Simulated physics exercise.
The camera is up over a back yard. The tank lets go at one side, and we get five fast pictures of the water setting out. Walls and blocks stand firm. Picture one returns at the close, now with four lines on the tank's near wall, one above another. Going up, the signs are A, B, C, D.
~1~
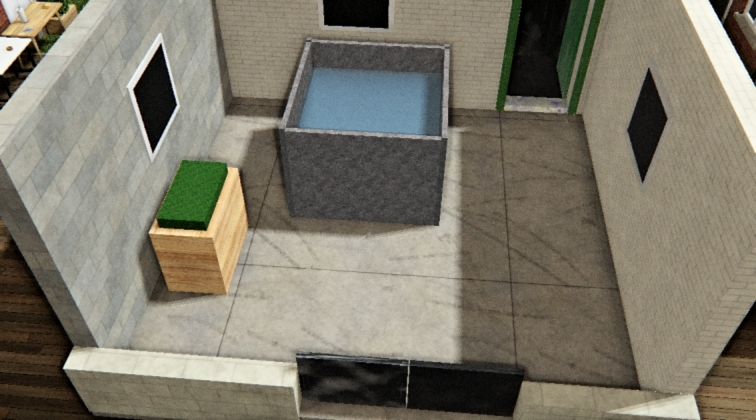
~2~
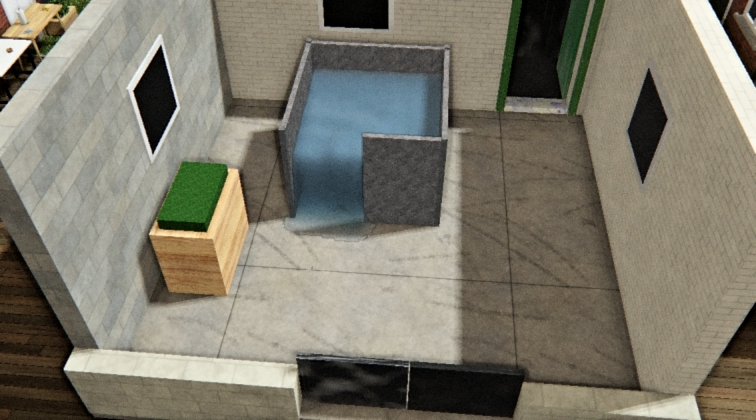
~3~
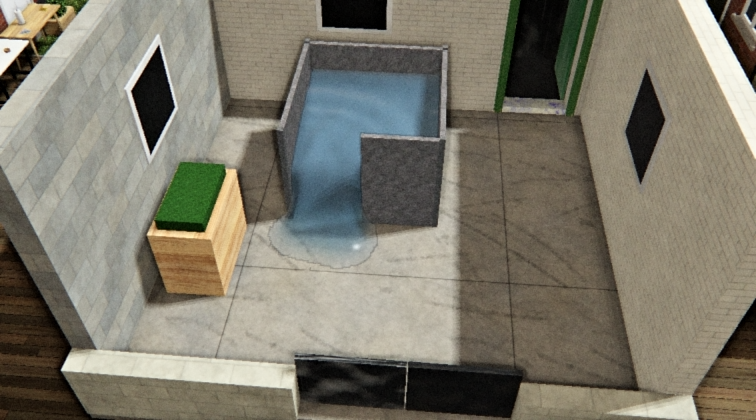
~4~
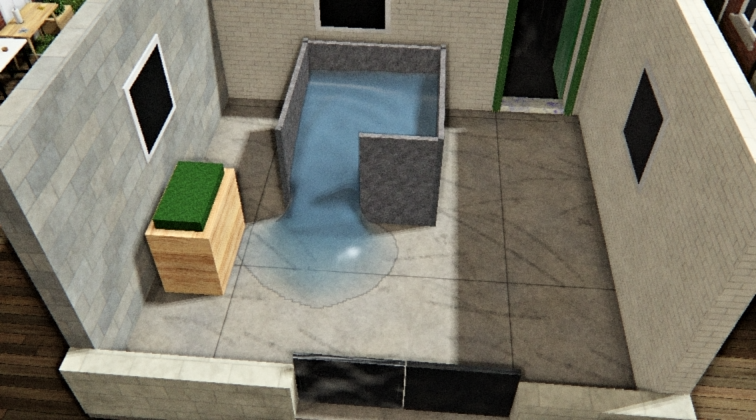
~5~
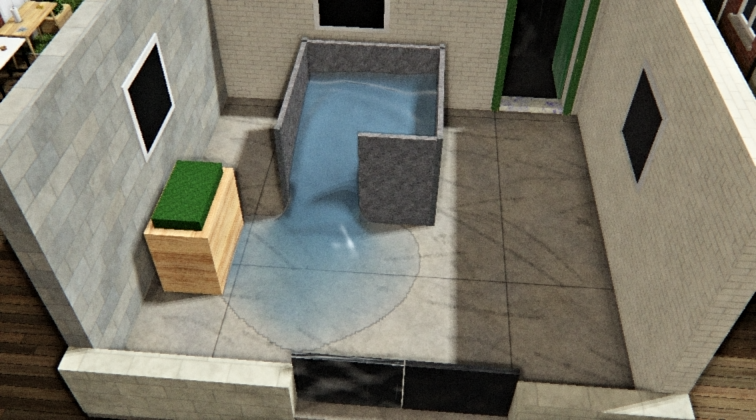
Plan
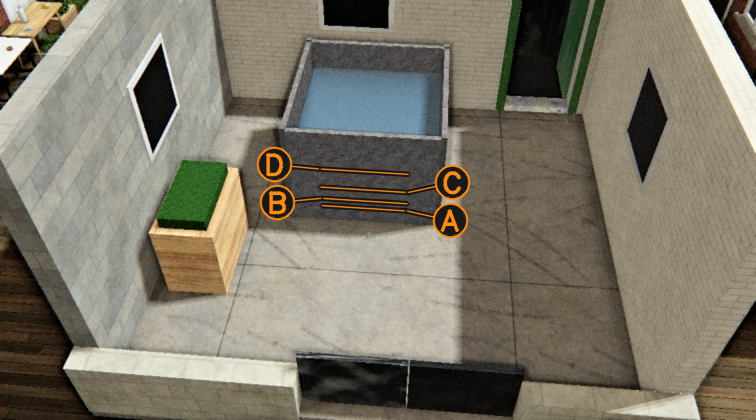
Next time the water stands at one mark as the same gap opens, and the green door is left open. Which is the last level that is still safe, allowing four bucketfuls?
Line C just does it.
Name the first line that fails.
The answer is D.
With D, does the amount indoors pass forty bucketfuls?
No.
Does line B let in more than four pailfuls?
No.
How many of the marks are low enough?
Three of the four.
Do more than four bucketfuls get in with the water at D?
Yes, that goes wrong.
In orange, A at (364, 208); B at (364, 201); C at (363, 189); D at (363, 171); from the bottom up A, B, C, D.
If A is chosen, nothing gets over.
If B is chosen, nothing gets over.
If C is chosen, a bucket or two gets in.
If D is chosen, some 15 bucketfuls get in.
